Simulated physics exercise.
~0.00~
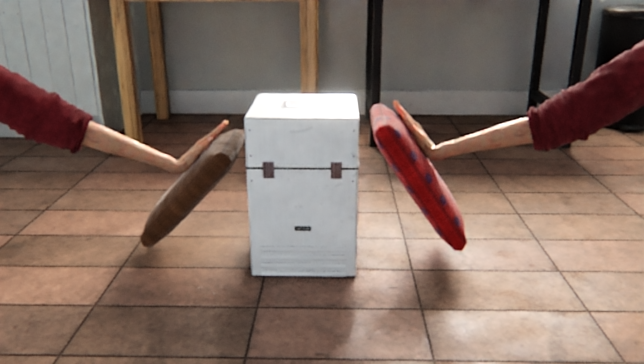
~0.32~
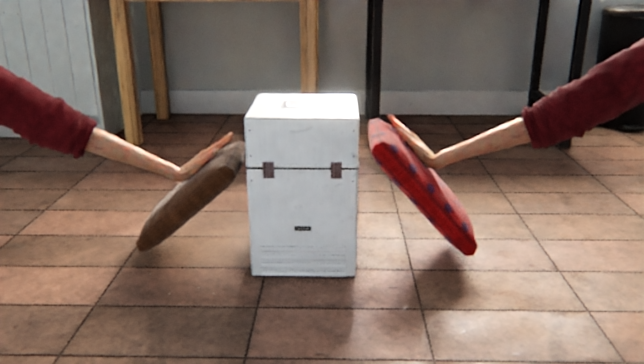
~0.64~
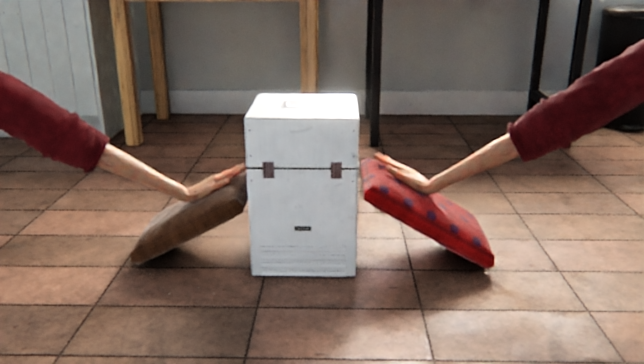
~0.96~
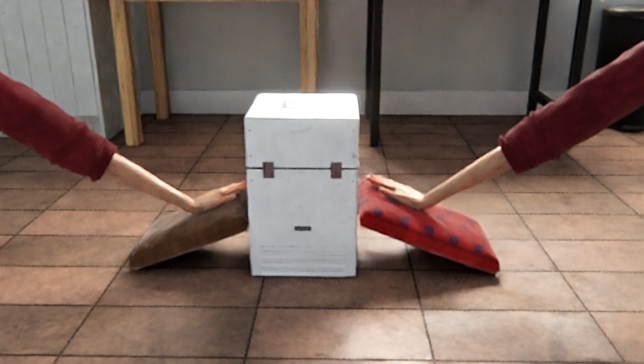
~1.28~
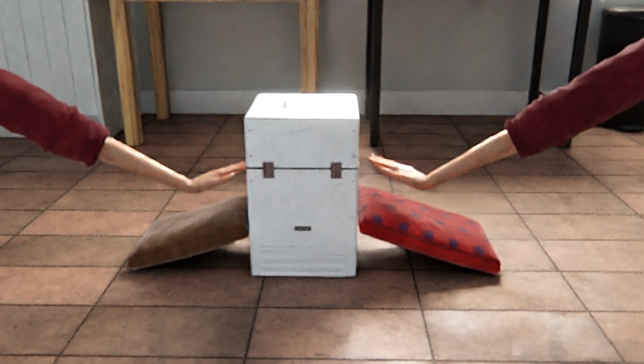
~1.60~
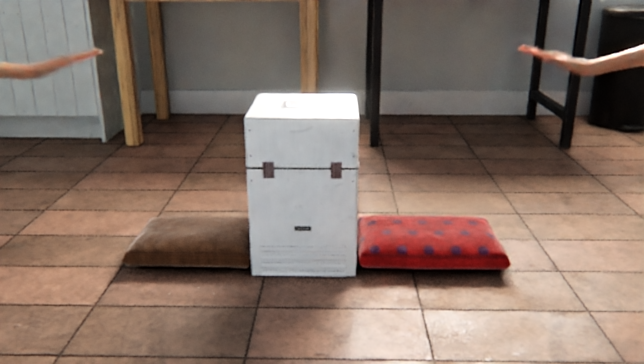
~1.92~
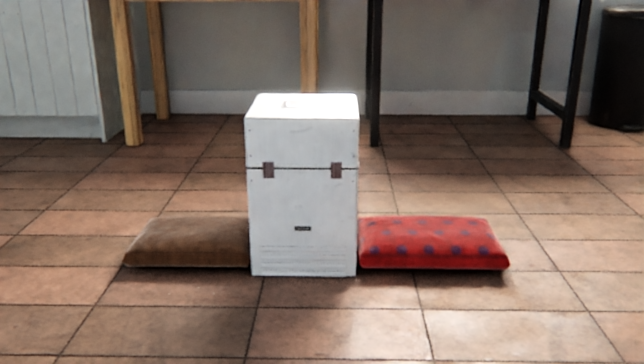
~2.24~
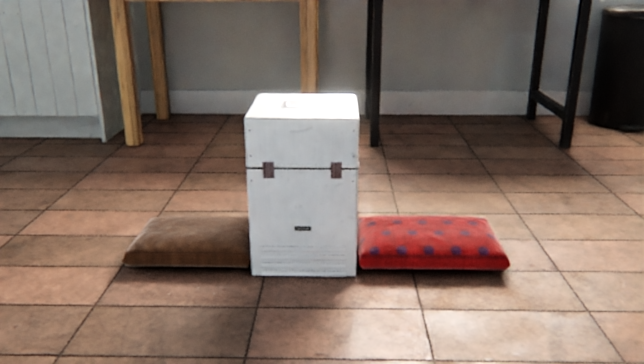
Two hands lowering a brown pillow and a red pillow against a white chest, then withdrawing as both settle flat on the floor.
